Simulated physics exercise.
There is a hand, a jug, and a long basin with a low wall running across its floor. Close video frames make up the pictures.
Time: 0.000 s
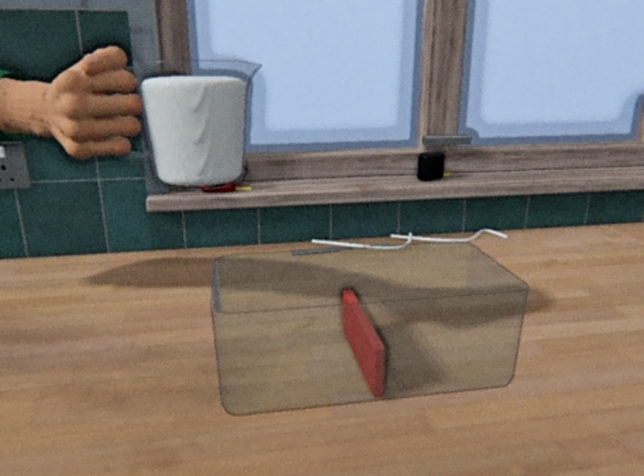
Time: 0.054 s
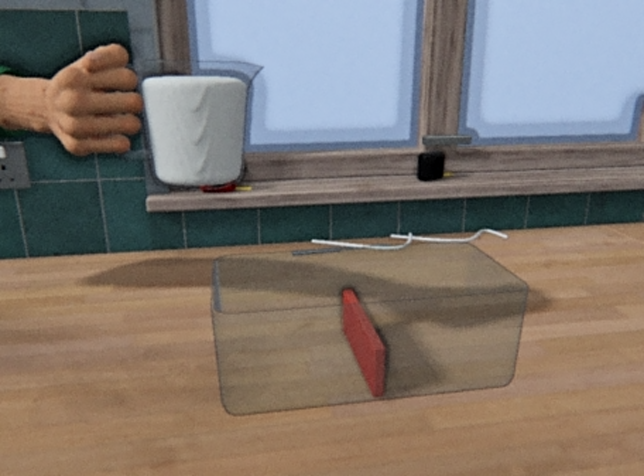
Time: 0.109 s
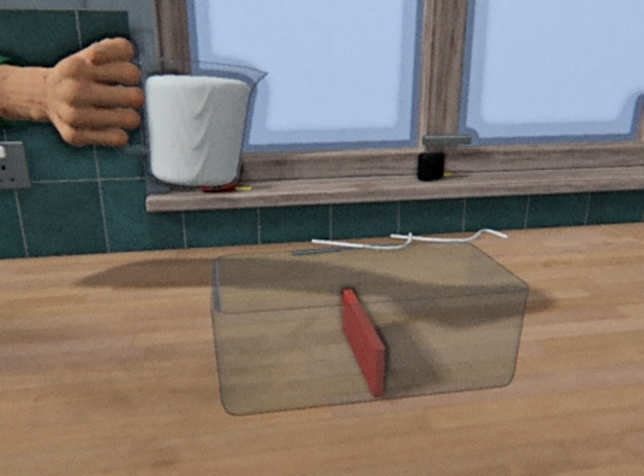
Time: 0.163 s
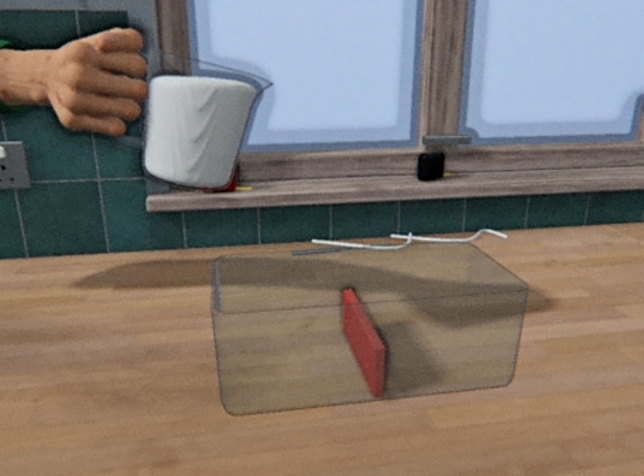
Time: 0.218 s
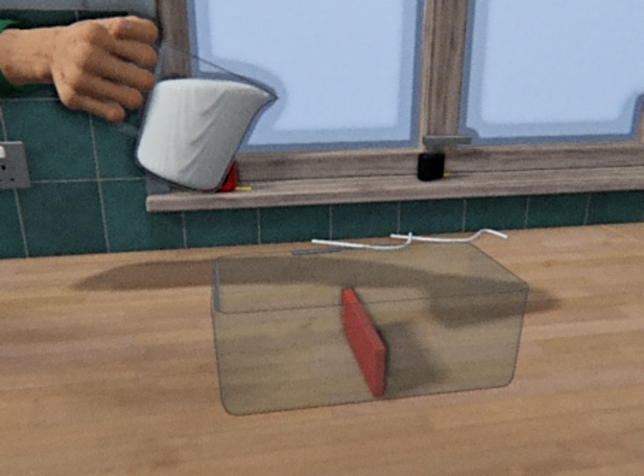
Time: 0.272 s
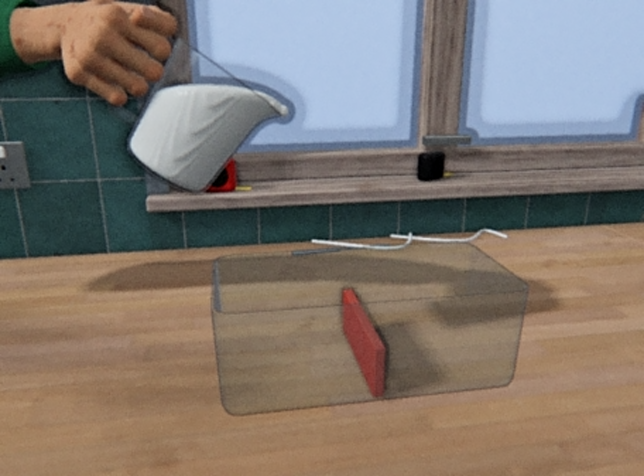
A hand at the upper left holds a clear jug of white milk above a pale wooden worktop, seen from slightly above by a still camera. Below it sits a long transparent basin with a low red wall across its floor, before green tiles, a wooden-framed window and thin white strands. The hand barely moves at first, then rises slightly and tilts the jug steadily rightward, the milk shifting toward its spout.
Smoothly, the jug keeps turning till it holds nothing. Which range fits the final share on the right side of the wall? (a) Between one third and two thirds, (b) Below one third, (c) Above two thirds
Below one third.
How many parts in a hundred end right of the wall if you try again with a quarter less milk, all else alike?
Near 5 %.
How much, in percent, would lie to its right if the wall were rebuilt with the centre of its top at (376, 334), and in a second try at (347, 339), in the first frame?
The first placement leaves close to 10 per cent, the second close to 25 per cent.
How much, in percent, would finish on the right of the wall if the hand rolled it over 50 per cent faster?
It comes to some 5 per cent.
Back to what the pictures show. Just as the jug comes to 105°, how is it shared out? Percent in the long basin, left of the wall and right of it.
Left: Roughly 20 %; right: Roughly 0 %.
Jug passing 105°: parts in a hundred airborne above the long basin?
About 35 per cent.
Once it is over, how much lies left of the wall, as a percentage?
It comes to some 90 per cent.
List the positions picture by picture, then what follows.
In the first picture, it leans 0°; its right rim is at (262, 63); the milk meets the walls at (142, 82) and (246, 81); the long basin's rim runs from (214, 283) to (497, 264); the wall's top is at (362, 317).
In the second picture, it leans 2°; its right rim is at (264, 65); the milk meets the walls at (143, 80) and (247, 81).
In the third picture, it leans 6°; its right rim is at (268, 72); the milk meets the walls at (148, 78) and (250, 84).
In the fourth picture, it leans 14°; its right rim is at (274, 82); the milk meets the walls at (152, 79) and (257, 86).
In the fifth picture, it leans 24°; its right rim is at (280, 97); the milk meets the walls at (155, 85) and (269, 91).
In the sixth picture, it leans 36°; its right rim is at (283, 115); the milk meets the walls at (145, 109) and (275, 103); 1 per cent is over the edge.
By 0.56 s the tilt is 105° and 44 per cent is still to pour, 22 is left of the wall and 1 right of it.
By 0.77 s the tilt is 121° and 3 per cent is still to pour, 82 is left of the wall and 1 right of it.
By 1.00 s the tilt is 121° and 0 per cent is still to pour, 87 is left of the wall and 4 right of it.
By 1.24 s the tilt is 121° and 0 per cent is still to pour, 88 is left of the wall and 4 right of it.
At rest 88 per cent lies left of the wall, 4 right of it and 8 outside.
